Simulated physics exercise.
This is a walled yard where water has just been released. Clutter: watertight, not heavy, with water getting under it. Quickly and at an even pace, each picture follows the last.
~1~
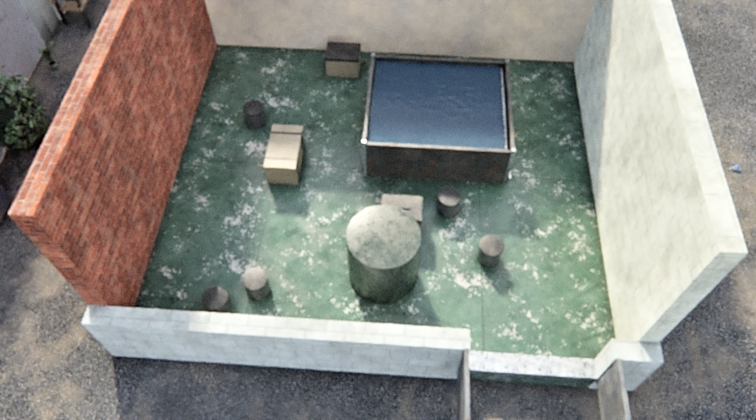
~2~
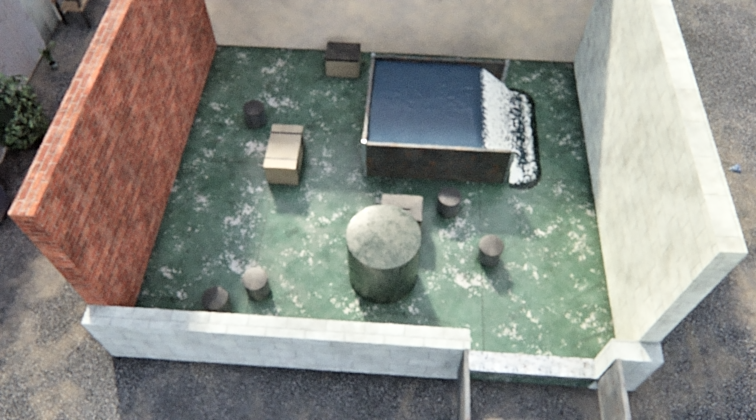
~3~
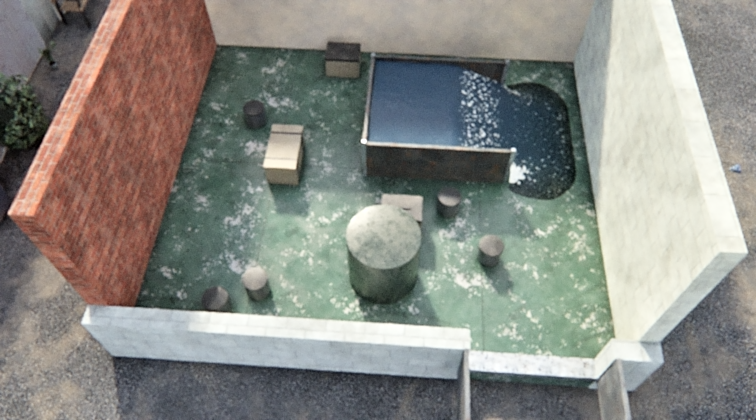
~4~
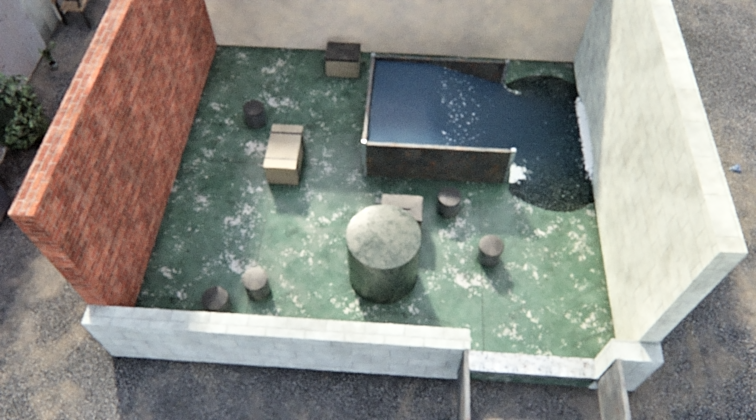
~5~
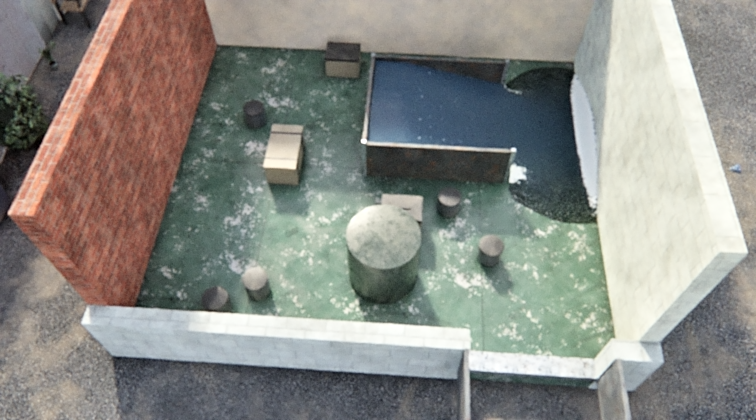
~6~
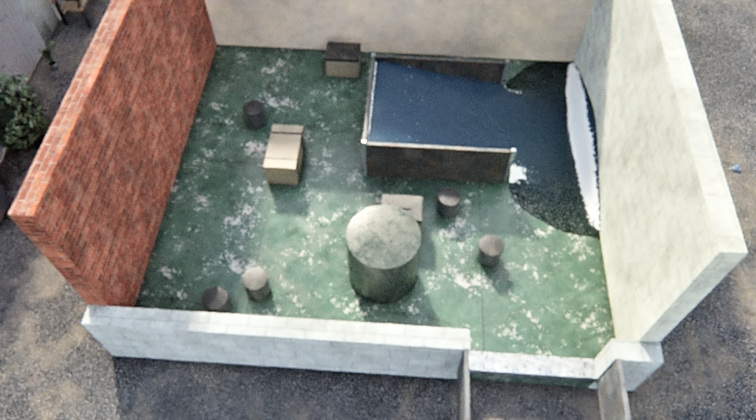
Water pours out through the right side of a raised rectangular tank in a walled yard, spreads across the green floor to the pale right wall and washes up against it in white foam, while the scattered drums and boxes stay still.
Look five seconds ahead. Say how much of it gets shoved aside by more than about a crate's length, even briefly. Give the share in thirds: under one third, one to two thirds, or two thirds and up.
Under one third.
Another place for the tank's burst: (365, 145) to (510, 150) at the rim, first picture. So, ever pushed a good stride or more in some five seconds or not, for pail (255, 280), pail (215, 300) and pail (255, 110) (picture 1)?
Here's my take, in sequence: Dislodged that far, dislodged that far, and fails to go that far.
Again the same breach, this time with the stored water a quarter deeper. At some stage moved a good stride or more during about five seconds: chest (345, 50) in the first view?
Answer: That far or more.
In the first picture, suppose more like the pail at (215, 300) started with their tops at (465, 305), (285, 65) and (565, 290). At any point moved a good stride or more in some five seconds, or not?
Result by item: Stays where it is / gets dislodged / gets dislodged.
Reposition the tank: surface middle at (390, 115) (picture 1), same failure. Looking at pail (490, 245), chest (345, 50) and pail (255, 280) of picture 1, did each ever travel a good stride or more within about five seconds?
Taking them in turn: Kept near its start; got sent well off; kept near its start.
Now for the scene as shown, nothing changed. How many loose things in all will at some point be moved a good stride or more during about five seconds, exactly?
Number: 1.
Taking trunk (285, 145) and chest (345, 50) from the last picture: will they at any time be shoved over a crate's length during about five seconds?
The first: Doesn't reach it. The second: Reaches it.
A moment on, 0 of 8 are well off their spots; 0 afloat.
Next, 0 of 8 are well off their spots; 0 afloat.
Later, 1 of 8 are well off their spots; 1 afloat.
In the end, 1 of 8 are well off their spots, and 1 have been at some point; 1 afloat.
